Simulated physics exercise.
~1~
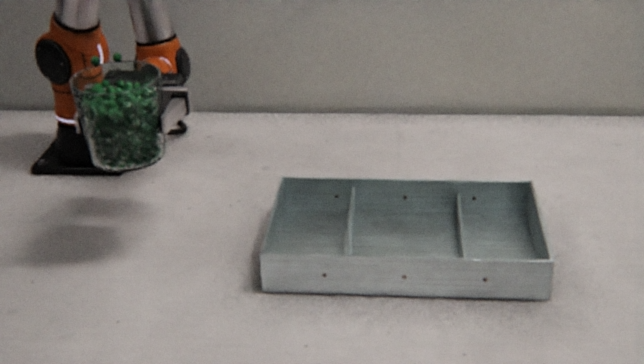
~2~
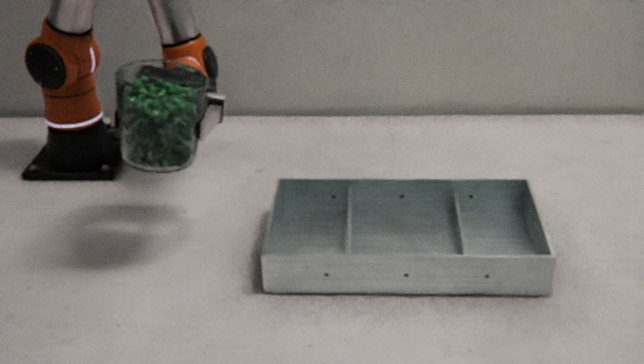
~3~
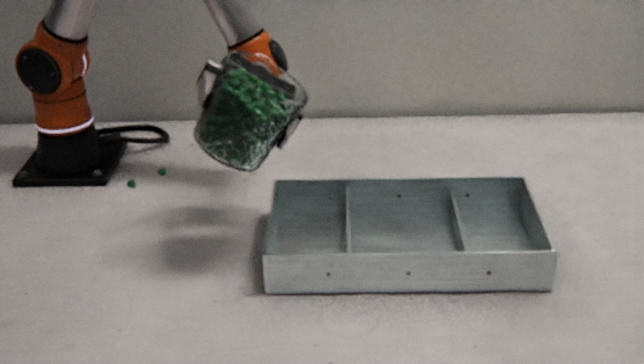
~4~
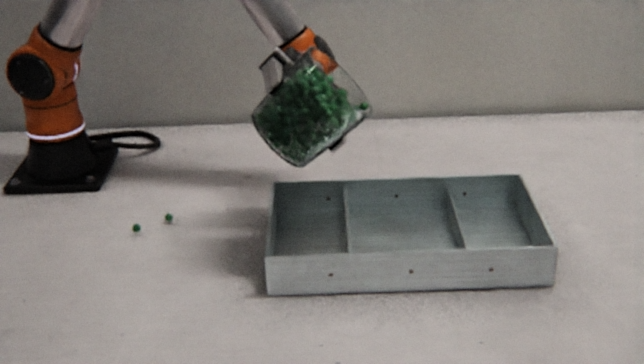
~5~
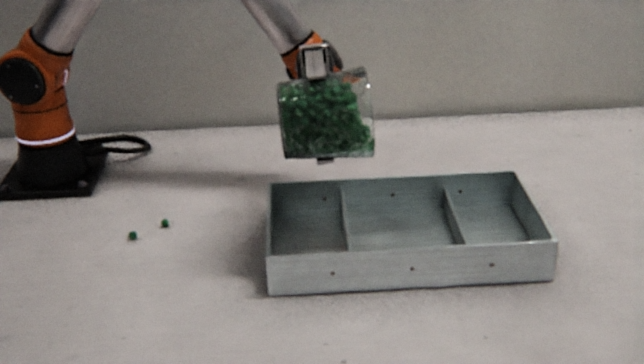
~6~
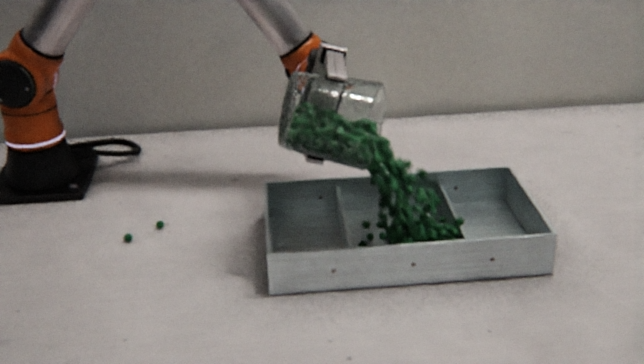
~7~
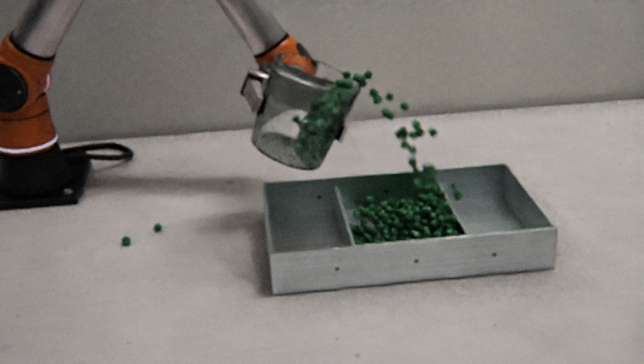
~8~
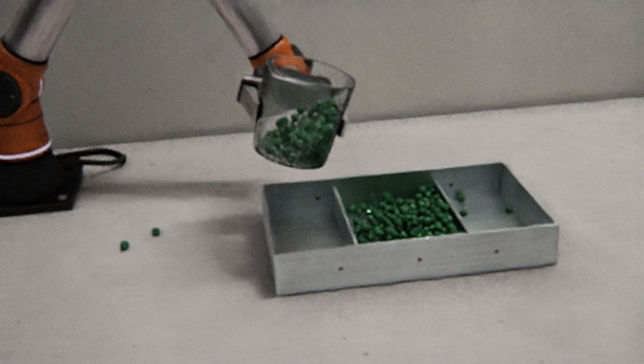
A robot arm tips green beads from a clear beaker mostly into a tray's middle section.
